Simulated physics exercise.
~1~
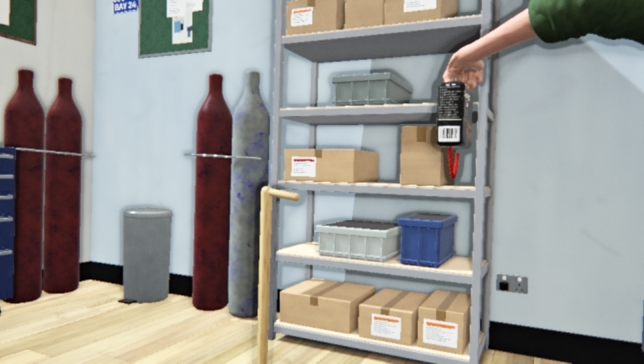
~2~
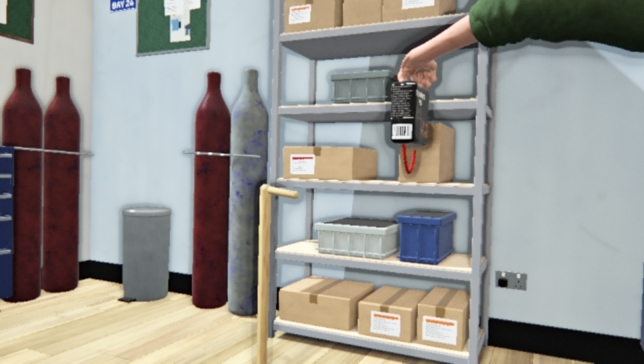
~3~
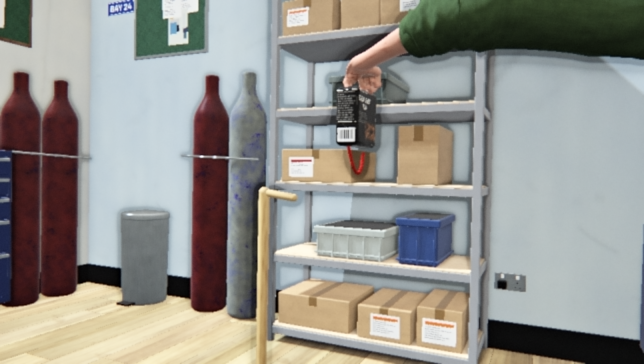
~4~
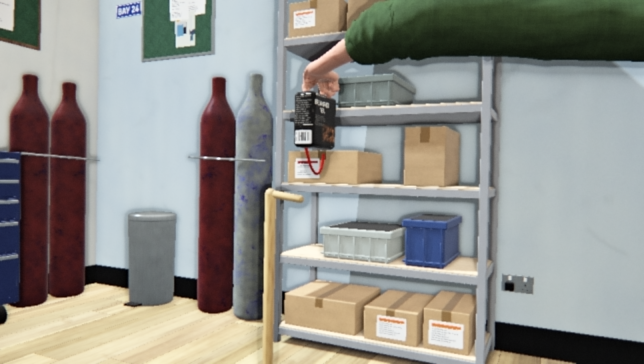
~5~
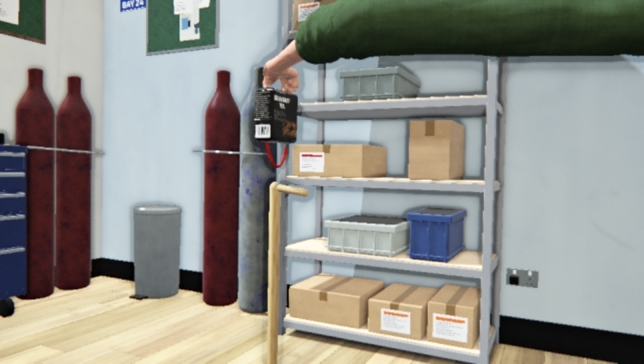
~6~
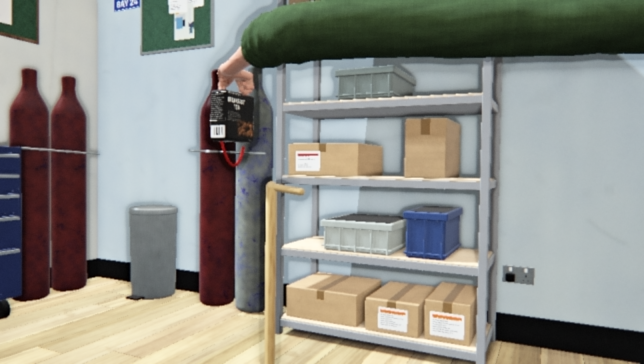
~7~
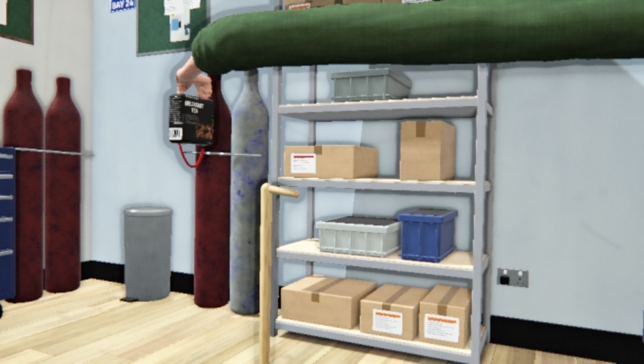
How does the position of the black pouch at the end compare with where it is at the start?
At the start the pouch is in front of the right side of the metal shelf. By the end it is far to the left, past the hooked post and in front of a dark red cylinder, at almost the same height.
